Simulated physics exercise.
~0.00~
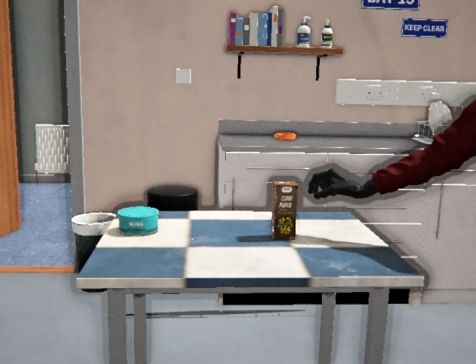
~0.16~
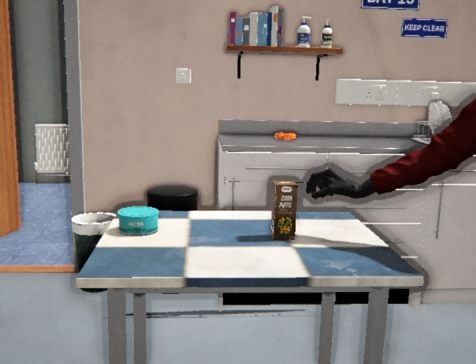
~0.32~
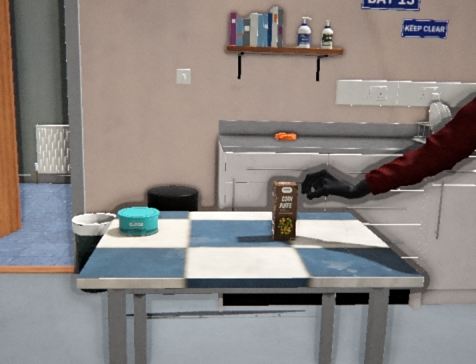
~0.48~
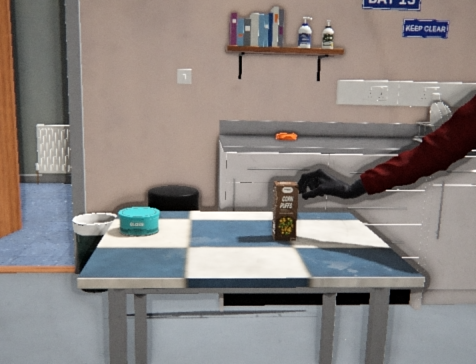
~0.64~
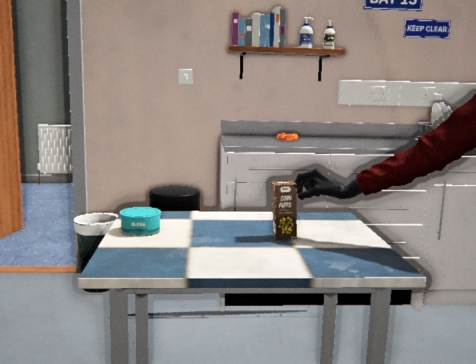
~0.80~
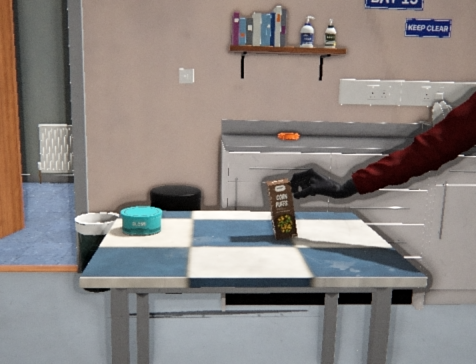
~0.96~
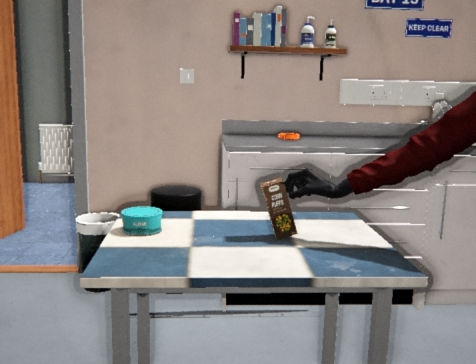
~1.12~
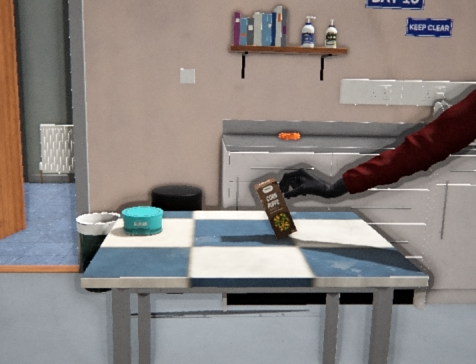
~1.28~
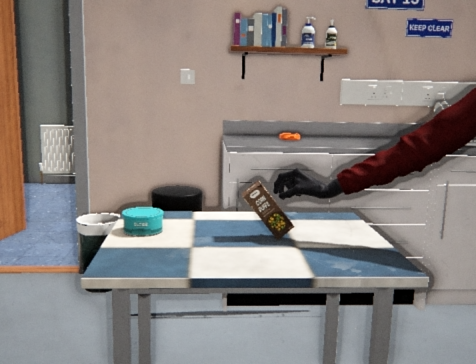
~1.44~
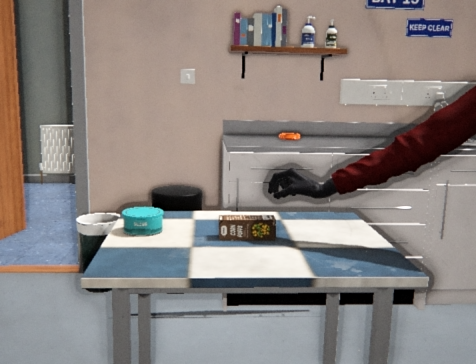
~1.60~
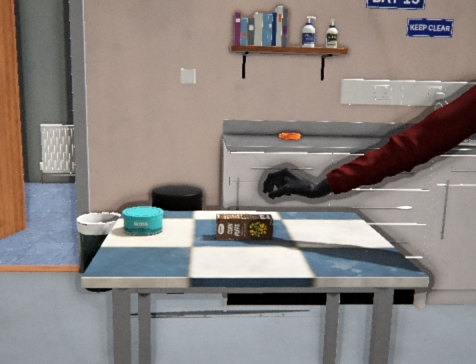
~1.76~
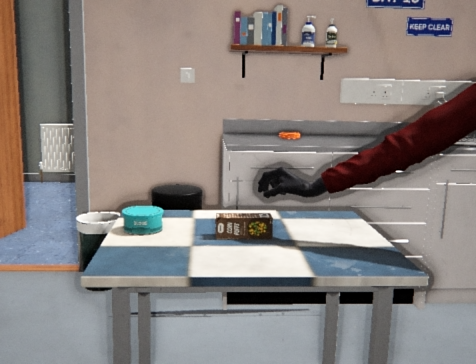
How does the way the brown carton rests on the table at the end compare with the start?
At the start the brown carton stands upright on the table, but by the end it is lying on its side.
